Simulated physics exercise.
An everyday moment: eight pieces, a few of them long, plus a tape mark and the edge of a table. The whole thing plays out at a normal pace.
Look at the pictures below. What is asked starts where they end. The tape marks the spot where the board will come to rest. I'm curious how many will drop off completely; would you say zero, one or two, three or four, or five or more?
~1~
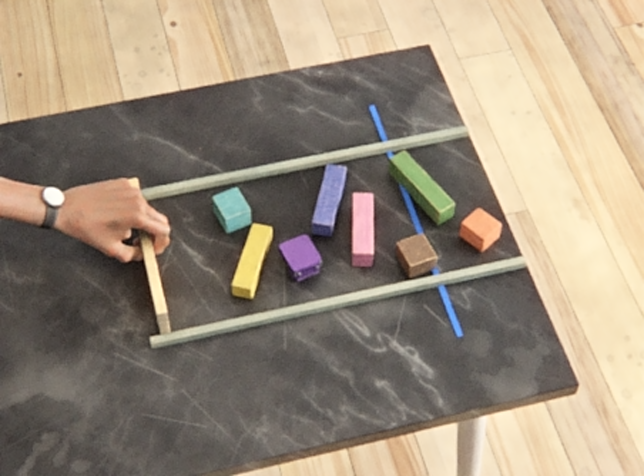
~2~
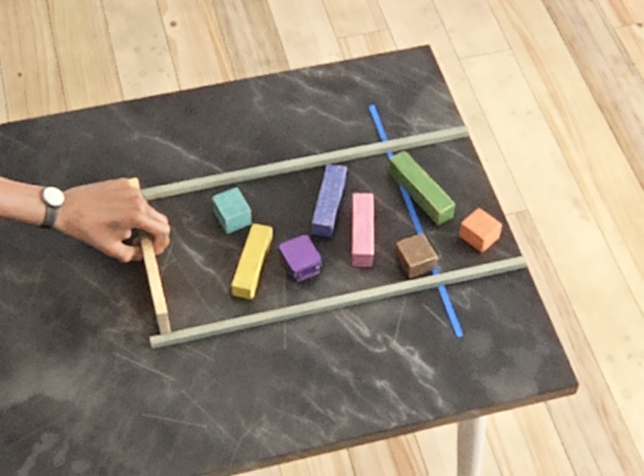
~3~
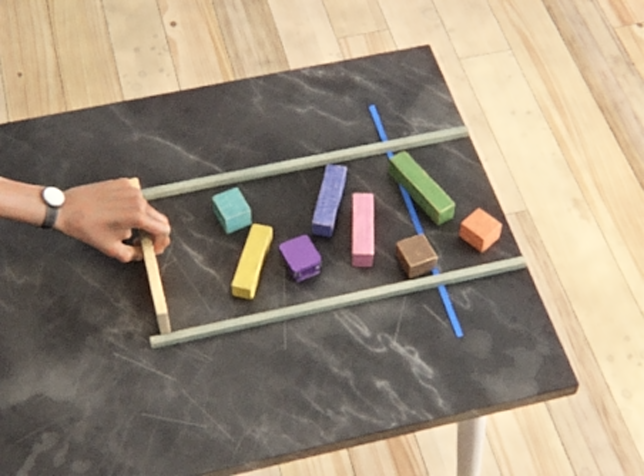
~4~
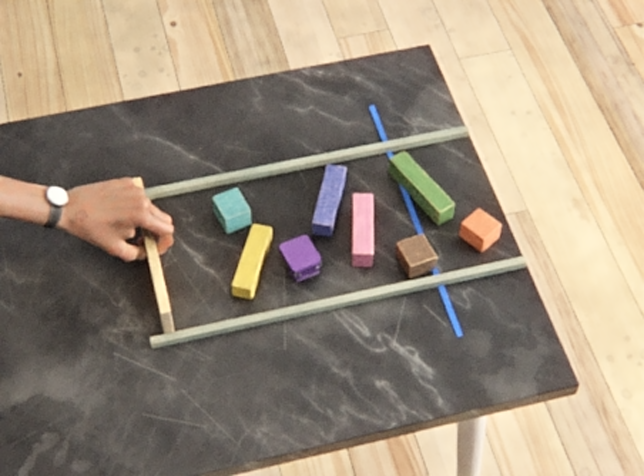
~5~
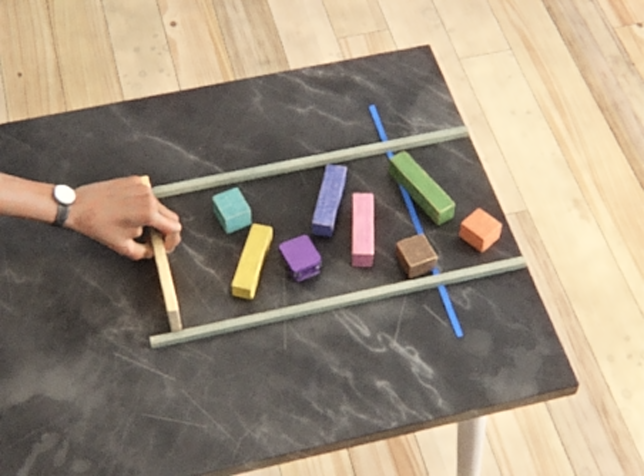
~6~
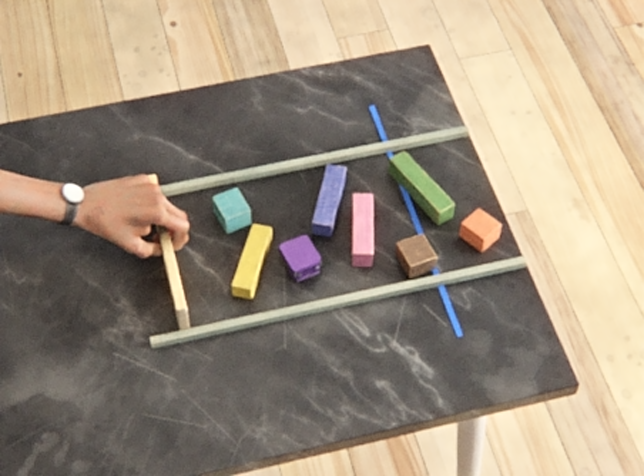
I would say zero.
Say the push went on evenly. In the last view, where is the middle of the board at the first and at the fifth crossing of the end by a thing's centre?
Around (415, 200); afterwards around (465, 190).
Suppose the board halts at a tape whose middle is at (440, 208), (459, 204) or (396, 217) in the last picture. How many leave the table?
Taken one after another, the numbers are 2, 3 and 0.
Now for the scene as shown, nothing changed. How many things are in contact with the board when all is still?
That number would be 2.
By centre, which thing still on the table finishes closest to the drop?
That's the orange block.
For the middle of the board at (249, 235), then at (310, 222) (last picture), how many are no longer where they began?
Note: First position 2; second position 5.
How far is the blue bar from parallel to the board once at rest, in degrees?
About 0°.
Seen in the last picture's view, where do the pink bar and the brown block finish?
In the last view, the middles sit near (472, 203) and near (479, 250).
Soon after, none off yet; orange block at rest near (480, 230); green bar at rest near (421, 188); brown block at rest near (416, 256).
At rest, the number that fall off is zero.
